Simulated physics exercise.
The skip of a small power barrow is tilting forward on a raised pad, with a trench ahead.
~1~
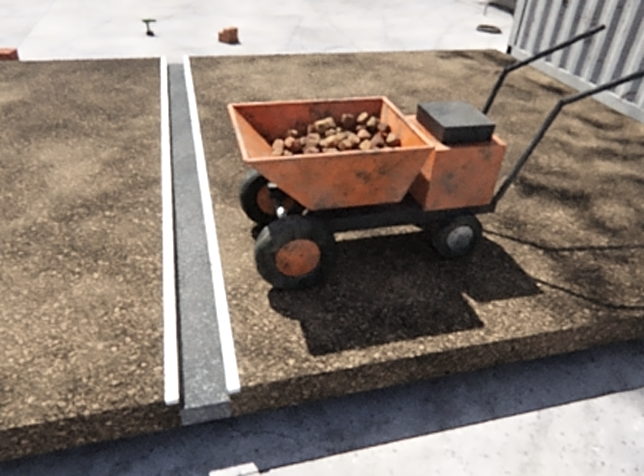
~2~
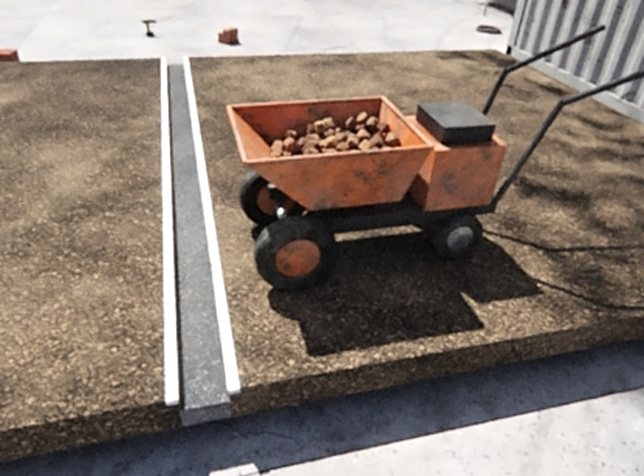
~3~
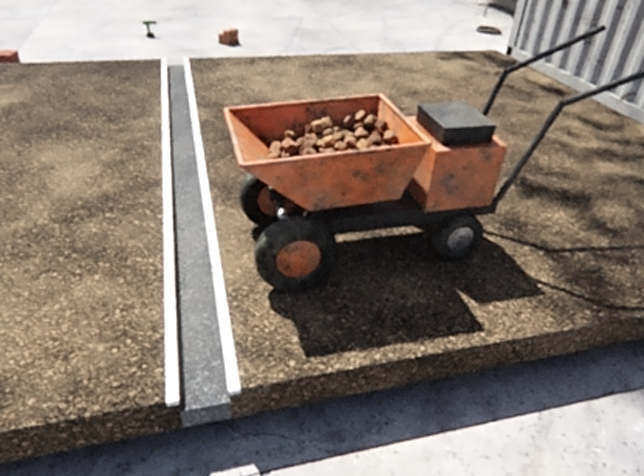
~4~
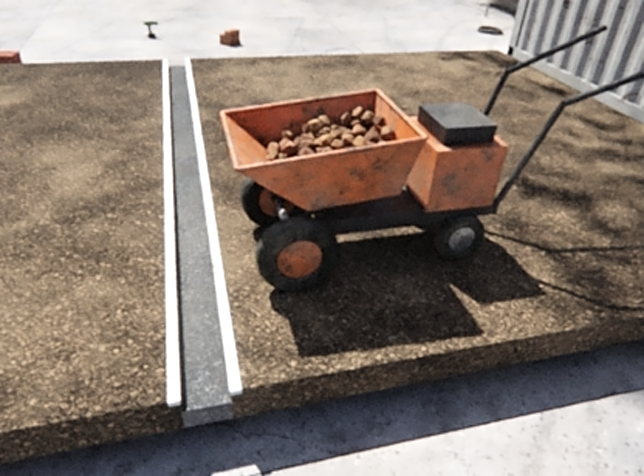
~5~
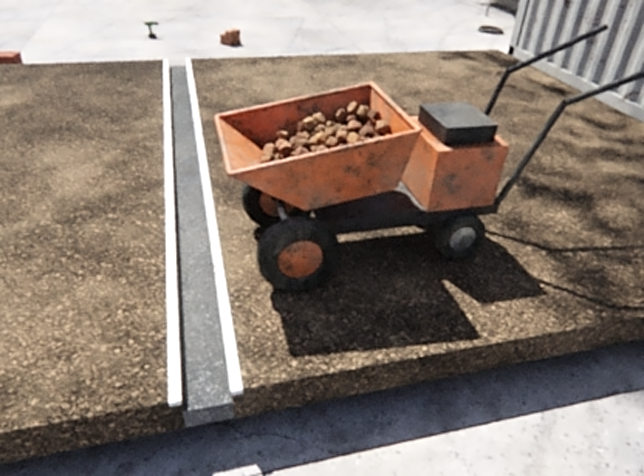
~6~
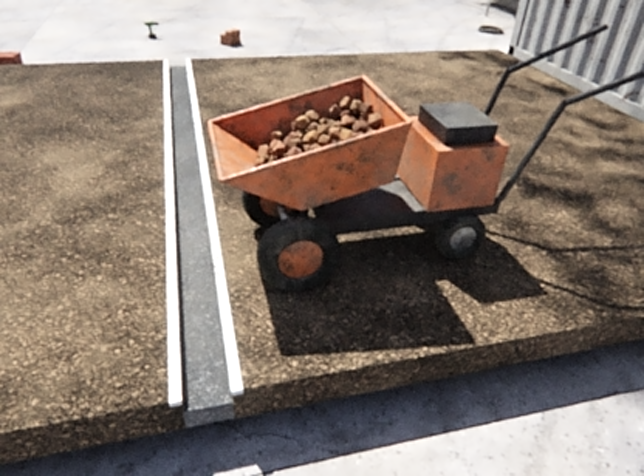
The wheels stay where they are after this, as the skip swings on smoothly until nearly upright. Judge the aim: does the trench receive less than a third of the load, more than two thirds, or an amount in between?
The trench will get the low band, below a third.
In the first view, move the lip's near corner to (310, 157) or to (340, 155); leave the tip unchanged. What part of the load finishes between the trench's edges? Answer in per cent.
Result: 50 in a hundred, then 50 in a hundred.
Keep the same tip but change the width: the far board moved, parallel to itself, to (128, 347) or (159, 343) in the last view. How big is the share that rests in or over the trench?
In order: 60 per cent, then 30 per cent.
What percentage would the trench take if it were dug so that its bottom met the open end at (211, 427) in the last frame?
About 0 percent.
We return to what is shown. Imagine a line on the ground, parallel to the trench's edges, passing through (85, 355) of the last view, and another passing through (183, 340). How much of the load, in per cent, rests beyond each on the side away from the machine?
30 % and 90 %.
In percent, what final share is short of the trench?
Roughly 0 in a hundred.
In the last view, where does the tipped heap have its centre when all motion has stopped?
At about (123, 269).
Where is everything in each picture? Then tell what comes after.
In the first picture, lip of the skip at (247, 162), level; top of the load at (353, 143), clay clods; first edge of the trench at (225, 330); far edge at (170, 338), the trench under half as wide as the skip, and shallow for its width.
In the second picture, lip of the skip at (246, 163), level; top of the load at (353, 144).
In the third picture, lip of the skip at (242, 166), tipped barely; top of the load at (350, 143).
In the fourth picture, lip of the skip at (237, 170), tipped barely; top of the load at (357, 148).
In the fifth picture, lip of the skip at (230, 175), tipped a little; top of the load at (366, 134).
In the sixth picture, lip of the skip at (222, 181), tipped a little; top of the load at (360, 129); first edge of the trench at (229, 332); far edge at (174, 340).
Soon, skip tipped steeply; all in the skip.
A while on, skip tipped steeply; nearly all in the skip; a small part beyond it; a stray few falling.
Towards the end, skip tipped right over; a small part in the skip; a stray few in or heaped over the trench; most beyond it.
Finally, skip tipped right over; a small part in the skip; a small part in or heaped over the trench; most beyond it.
